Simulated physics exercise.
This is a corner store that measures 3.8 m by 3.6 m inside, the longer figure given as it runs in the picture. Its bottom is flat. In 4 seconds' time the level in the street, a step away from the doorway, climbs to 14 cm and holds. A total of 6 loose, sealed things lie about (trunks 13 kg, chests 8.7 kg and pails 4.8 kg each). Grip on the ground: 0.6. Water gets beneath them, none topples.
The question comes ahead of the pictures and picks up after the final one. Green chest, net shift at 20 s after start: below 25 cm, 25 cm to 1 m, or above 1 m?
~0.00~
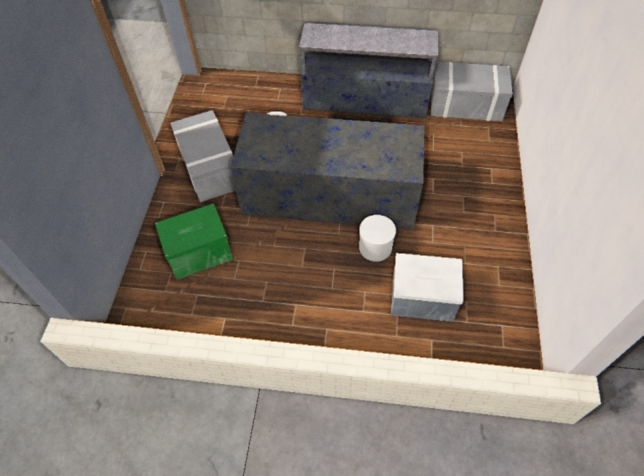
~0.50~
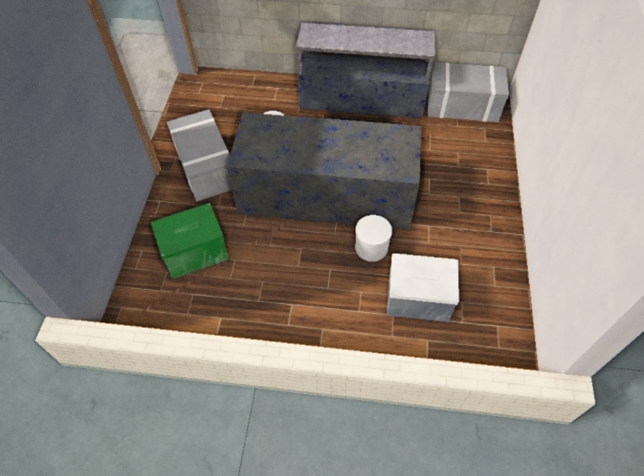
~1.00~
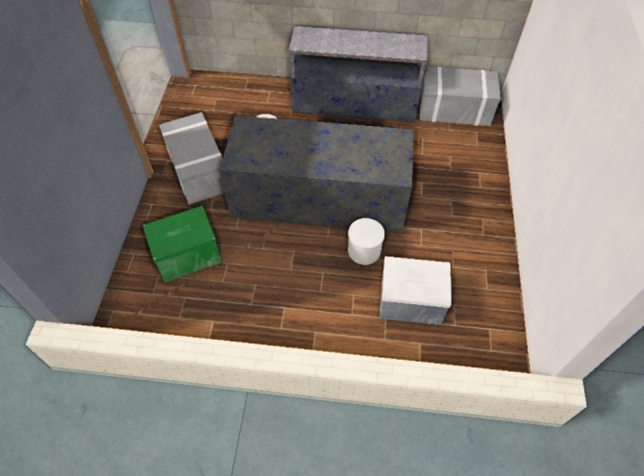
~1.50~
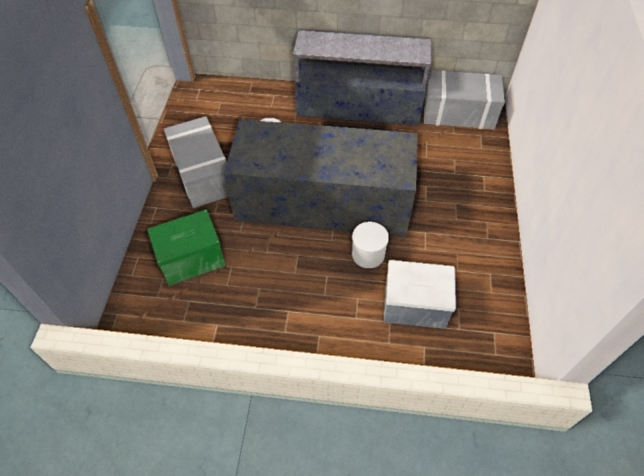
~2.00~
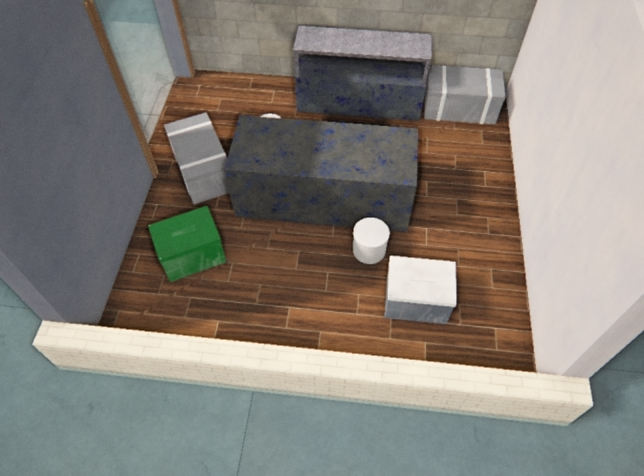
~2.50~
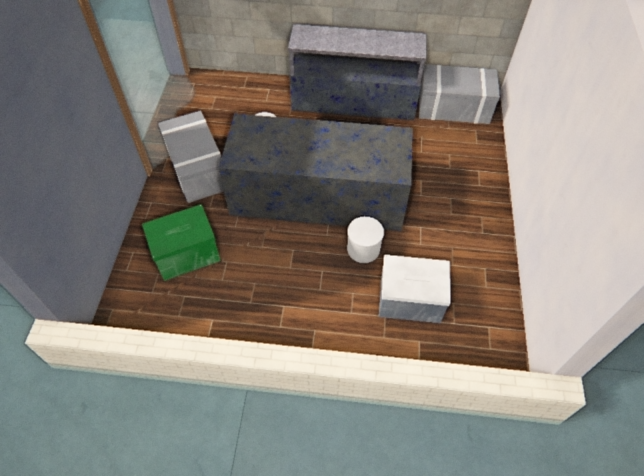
It is pushed a bit.
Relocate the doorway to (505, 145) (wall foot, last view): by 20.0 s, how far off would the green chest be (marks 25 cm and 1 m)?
The green chest would go a long distance.
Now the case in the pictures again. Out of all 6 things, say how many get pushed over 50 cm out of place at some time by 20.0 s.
I count 6.
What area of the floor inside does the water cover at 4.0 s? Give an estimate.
Wet area: Approx. 2.0 m2.
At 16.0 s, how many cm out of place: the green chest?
Close to 50 cm.
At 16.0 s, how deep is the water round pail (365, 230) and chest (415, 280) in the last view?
Depths: Near 8 cm, then near 10 cm.
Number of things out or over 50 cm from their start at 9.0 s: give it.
Tally at that time: 2.
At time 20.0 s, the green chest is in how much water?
I'd put it at about 12 cm.
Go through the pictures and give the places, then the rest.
The green chest at (191, 230) rests on the ground; 0.0 m2 under water; 0 of 6 have shifted, in the first picture.
The green chest at (187, 229), on the bottom; 0.0 m2 under water; 0 of 6 have shifted, in the second picture.
The green chest at (179, 232), on the bottom; water covers 0.0 m2; 0 of 6 have shifted, in the third picture.
The green chest at (183, 236) rests on the ground; water covers 0.0 m2; 0 of 6 have shifted, in the fourth picture.
The green chest at (184, 232) rests on the ground; water covers 0.0 m2; 0 of 6 have shifted, in the fifth picture.
The green chest at (178, 231), on the bottom; water covers 0.1 m2; 0 of 6 have shifted, in the sixth picture.
After 4.0 s the green chest is near (178, 231), 0.0 m from its start, aground; 0 afloat.
After 9.0 s the green chest is near (175, 249), 0.2 m from its start, aground; 3 afloat.
After 16.0 s the green chest is near (238, 215), 0.5 m from its start, afloat; 6 afloat.
After 20.0 s the green chest is near (246, 210), 0.6 m from its start, afloat; 6 afloat.
